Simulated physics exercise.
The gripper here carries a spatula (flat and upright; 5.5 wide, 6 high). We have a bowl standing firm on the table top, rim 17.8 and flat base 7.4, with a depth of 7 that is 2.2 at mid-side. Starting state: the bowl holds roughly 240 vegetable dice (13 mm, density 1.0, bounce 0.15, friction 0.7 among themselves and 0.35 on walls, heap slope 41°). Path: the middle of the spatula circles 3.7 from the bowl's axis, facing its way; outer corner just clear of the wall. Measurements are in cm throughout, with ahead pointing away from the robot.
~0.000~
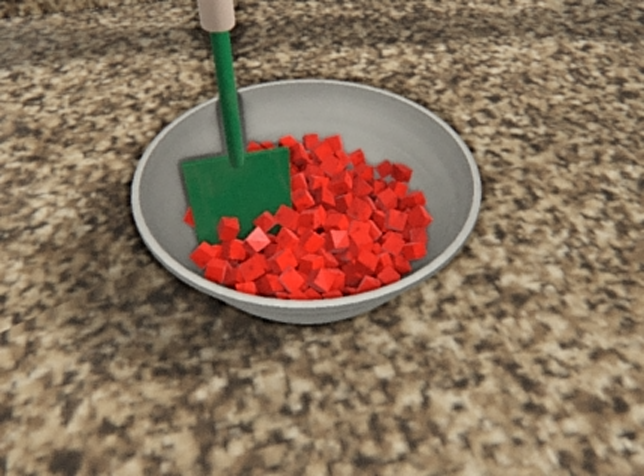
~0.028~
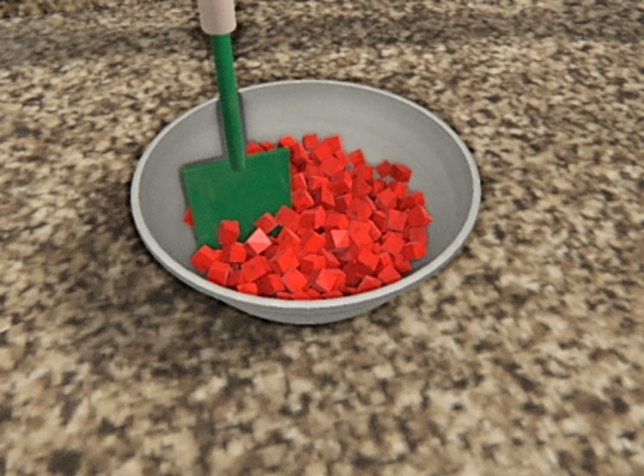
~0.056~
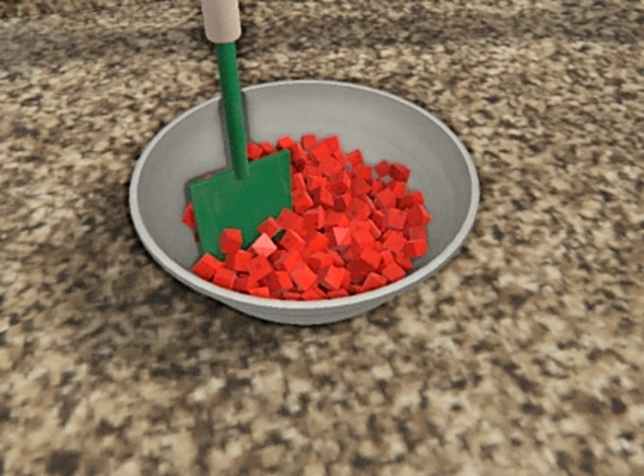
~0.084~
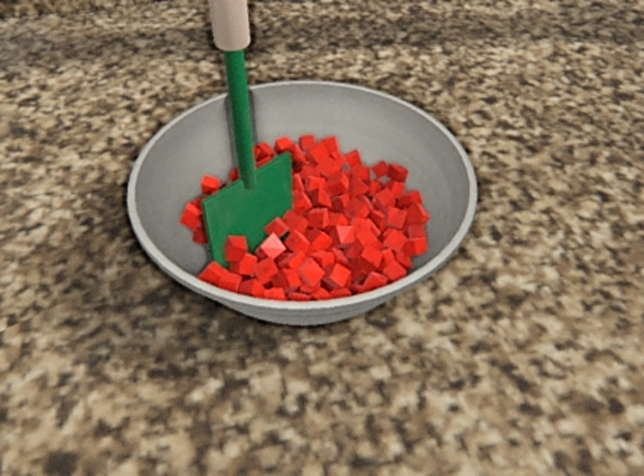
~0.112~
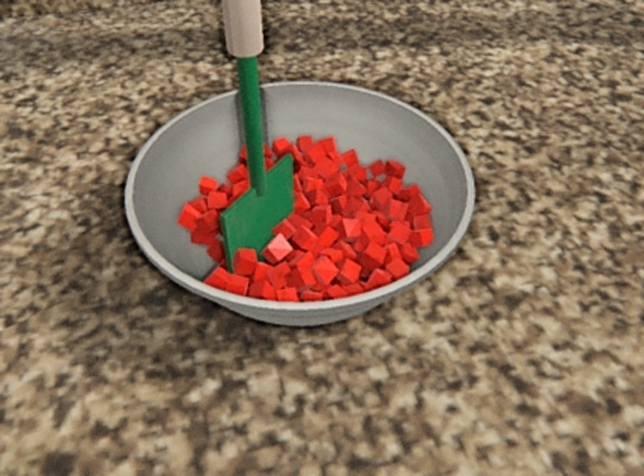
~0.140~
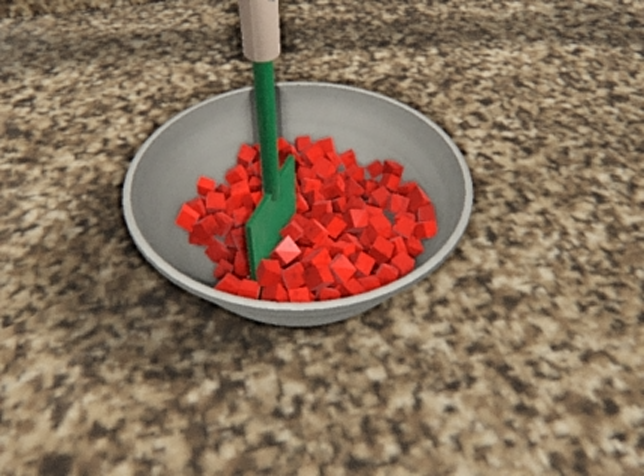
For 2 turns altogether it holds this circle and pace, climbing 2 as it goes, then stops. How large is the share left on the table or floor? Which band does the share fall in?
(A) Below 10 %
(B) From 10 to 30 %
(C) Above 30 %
From 10 to 30 % (B).
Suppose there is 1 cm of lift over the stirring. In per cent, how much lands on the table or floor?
25 per cent, roughly.
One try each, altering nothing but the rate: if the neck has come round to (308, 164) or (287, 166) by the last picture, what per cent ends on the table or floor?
About 30 and 25 %.
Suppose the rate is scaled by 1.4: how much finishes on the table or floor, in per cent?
That gives some 25 percent.
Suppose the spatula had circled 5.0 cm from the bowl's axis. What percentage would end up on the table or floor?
Then about 0 per cent.
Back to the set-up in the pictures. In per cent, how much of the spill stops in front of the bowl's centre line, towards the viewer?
About 60 per cent.
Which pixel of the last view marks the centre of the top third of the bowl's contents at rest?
Near (263, 252).
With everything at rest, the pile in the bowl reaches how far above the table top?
Around 7.0 cm above the table.
By 0.70 s, 318° round, highest piece 10 above the table; 222 in the bowl, 14 on the table or floor, 3 in flight or on the tool.
By 1.26 s, 220° round, highest piece 9 above the table; 189 in the bowl, 48 on the table or floor, 2 in flight or on the tool.
By 1.74 s, 0° round, highest piece 8 above the table; 187 in the bowl, 52 on the table or floor.
By 2.44 s, 0° round, highest piece 8 above the table; 187 in the bowl, 52 on the table or floor.
Final count, 187 in the bowl, 52 on the table or floor. That is 22 % on the table or floor.
